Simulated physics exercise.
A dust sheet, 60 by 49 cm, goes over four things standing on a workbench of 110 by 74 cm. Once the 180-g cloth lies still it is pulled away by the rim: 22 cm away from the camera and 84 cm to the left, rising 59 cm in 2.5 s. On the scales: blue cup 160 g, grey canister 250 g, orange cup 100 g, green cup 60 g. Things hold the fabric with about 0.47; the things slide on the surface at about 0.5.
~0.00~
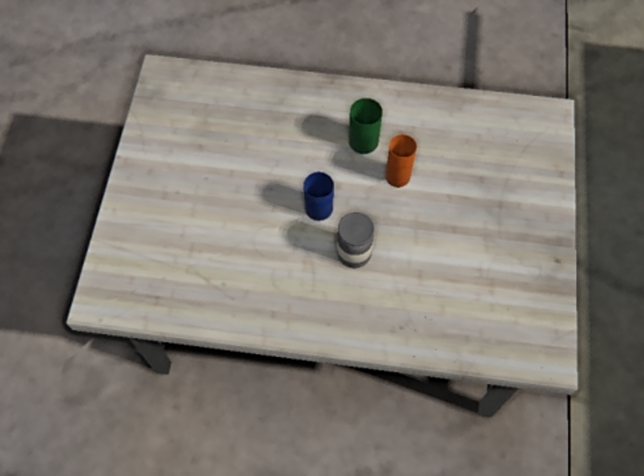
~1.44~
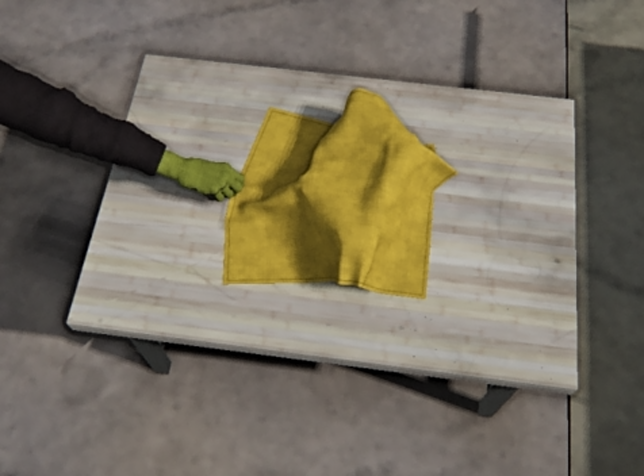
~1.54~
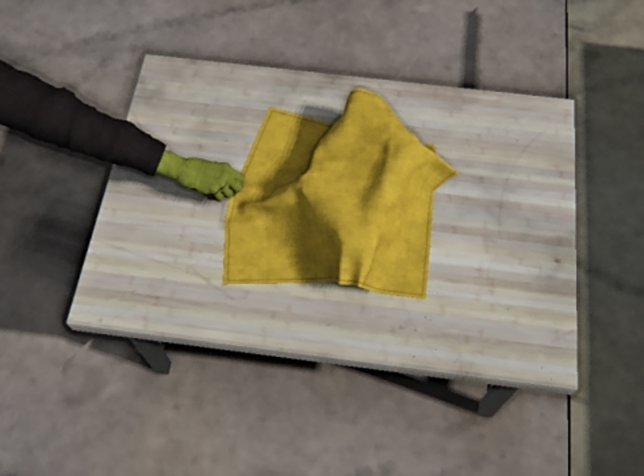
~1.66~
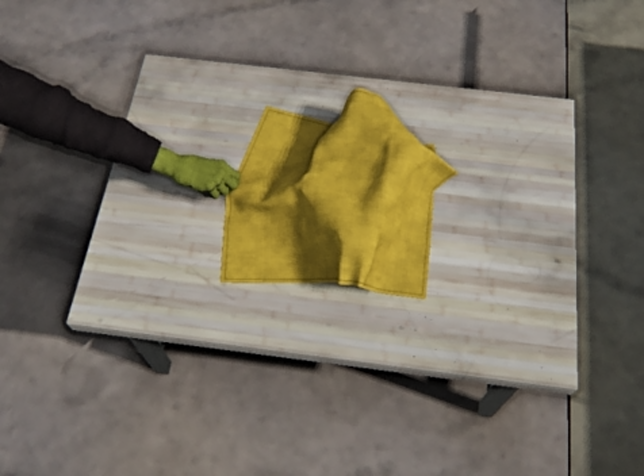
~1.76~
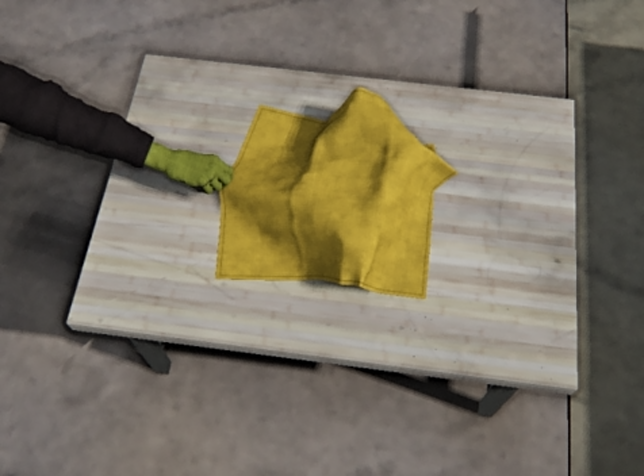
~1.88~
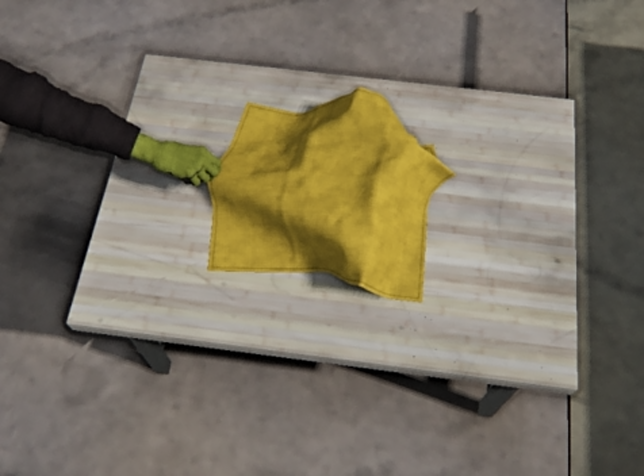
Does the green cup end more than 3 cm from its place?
Verdict: The green cup leaves its place.
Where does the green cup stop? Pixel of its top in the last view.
Around (326, 121).
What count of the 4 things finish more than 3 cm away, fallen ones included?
That makes 3.
By 2.4 s, middle of the dust sheet at (240, 162); green cup on its side, 8 cm off its start, orange cup on its side, 10 cm off its start, grey canister 4 cm off its start.
By 3.0 s, middle of the dust sheet at (83, 110); green cup on its side, 10 cm off its start, grey canister on its side, 20 cm off its start, orange cup on its side, 10 cm off its start.
By 3.5 s, middle of the dust sheet at a place out of view; green cup on its side, 10 cm off its start at (326, 121), grey canister on its side, 28 cm off its start at (237, 216), orange cup on its side, 10 cm off its start at (355, 170).
By 4.0 s, middle of the dust sheet at a place out of view; green cup on its side, 10 cm off its start, grey canister on its side, 34 cm off its start, orange cup on its side, 10 cm off its start.
By 4.8 s, middle of the dust sheet at a place out of view; green cup on its side, 10 cm off its start at (326, 121), grey canister on its side, 41 cm off its start at (176, 217), orange cup on its side, 10 cm off its start at (355, 170).
